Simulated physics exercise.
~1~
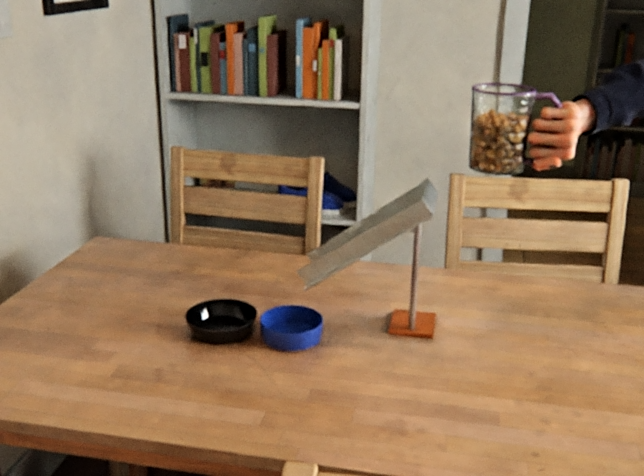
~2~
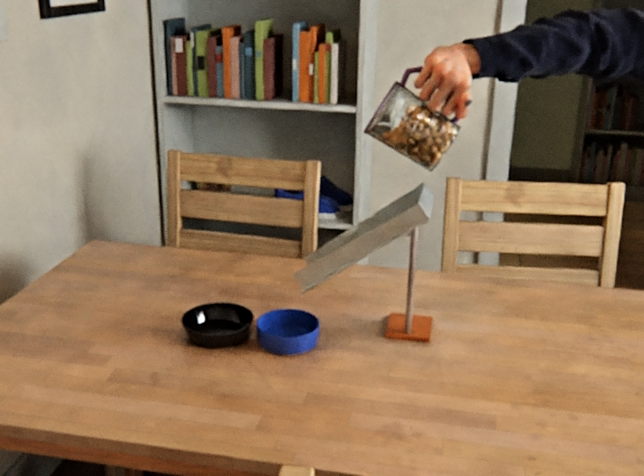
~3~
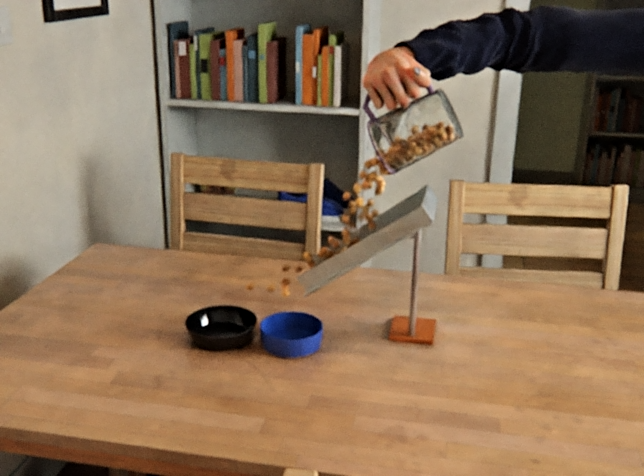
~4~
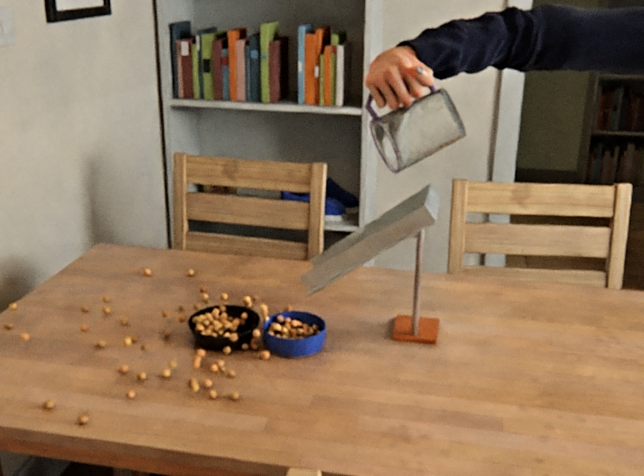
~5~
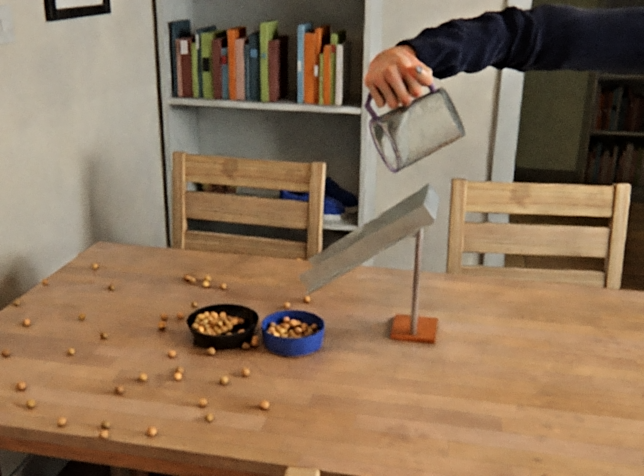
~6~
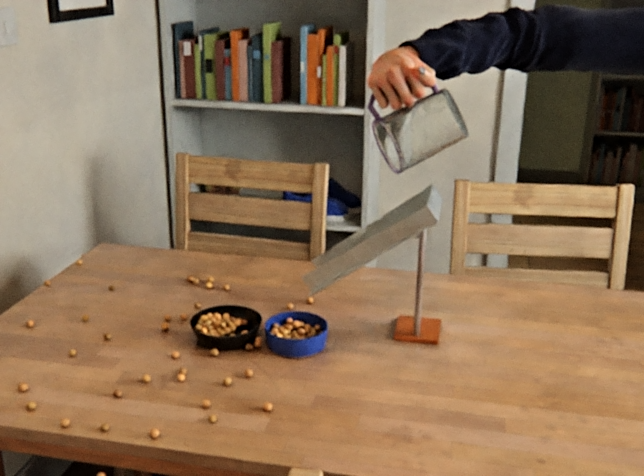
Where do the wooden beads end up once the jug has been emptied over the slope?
They end up split three ways, with a good share in the black dish, a good share in the blue dish, and many others scattered outside the dishes.
